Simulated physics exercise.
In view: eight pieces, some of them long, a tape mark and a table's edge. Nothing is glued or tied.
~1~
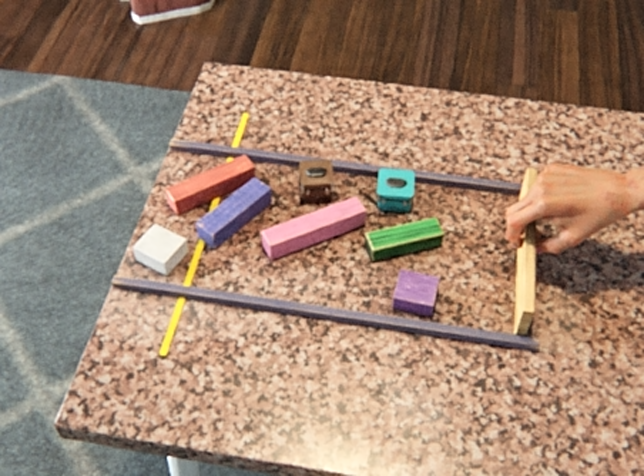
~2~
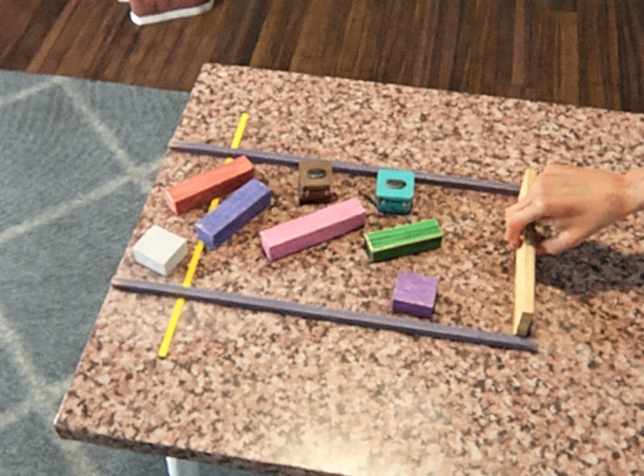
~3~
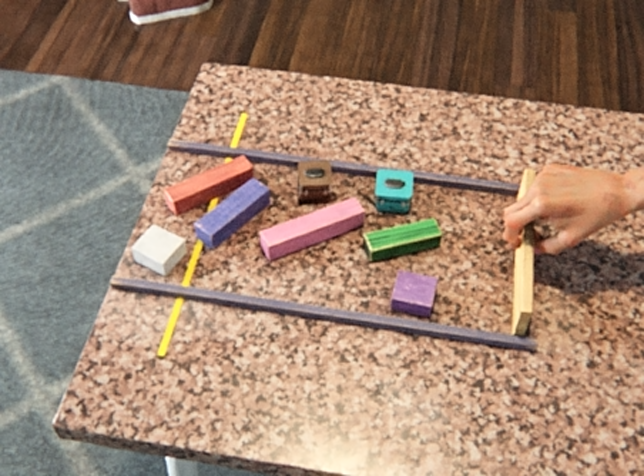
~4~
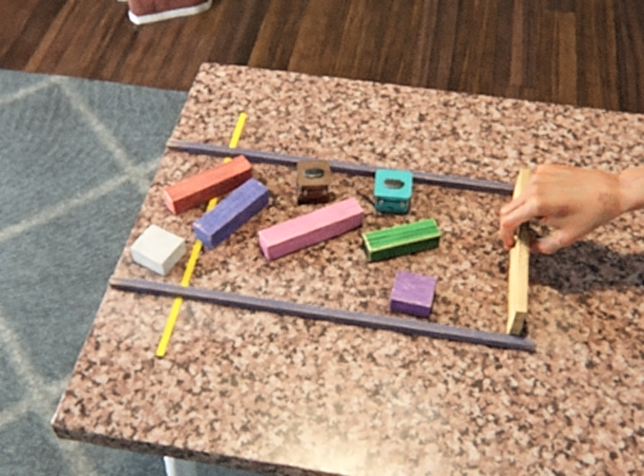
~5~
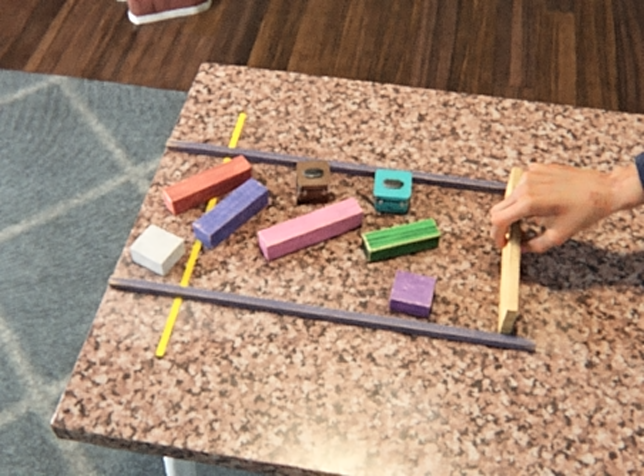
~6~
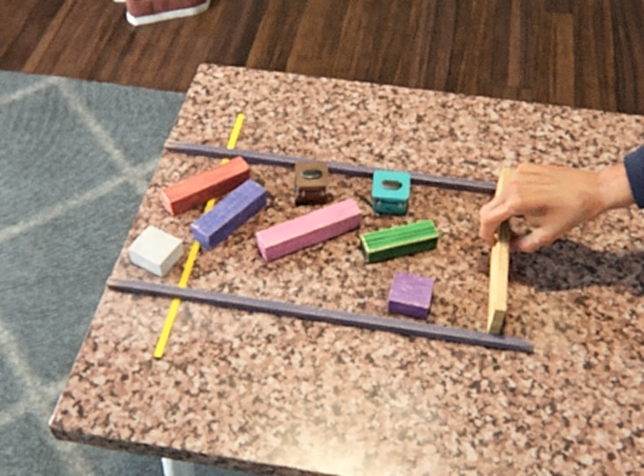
A hand at the right grips an upright wooden board on a speckled stone tabletop, seen from above at an angle, with dark floorboards and a grey patterned rug beyond. Between two dark rails lie red, blue, pink and green bars and white, brown, teal and purple blocks, with a yellow strip crossing at left. The board stays nearly still, then the hand slides it slightly left, while the pieces stay put.
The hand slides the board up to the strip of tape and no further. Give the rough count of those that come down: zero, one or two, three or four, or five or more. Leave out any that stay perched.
The number that fall off is one or two.
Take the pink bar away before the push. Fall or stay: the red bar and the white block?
The red bar is lost; the white block holds on.
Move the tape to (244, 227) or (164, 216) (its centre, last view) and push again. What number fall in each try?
It would be 0 and 6.
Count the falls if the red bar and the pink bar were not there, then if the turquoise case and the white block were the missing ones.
It would be 0 and 1.
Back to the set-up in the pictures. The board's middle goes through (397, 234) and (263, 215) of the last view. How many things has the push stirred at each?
3 and 7.
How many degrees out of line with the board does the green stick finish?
Near 35 degrees.
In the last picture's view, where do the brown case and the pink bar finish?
First (174, 156), then (165, 204).
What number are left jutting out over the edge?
It comes to 3.
A little later, none off yet; white block at rest near (156, 251); red bar at rest near (207, 186); blue bar at rest near (230, 214).
Next, none off yet; white block at rest near (156, 251); red bar moving near (197, 186); blue bar moving near (224, 213).
When it is over, the number that fall off is one or two; down, red bar.
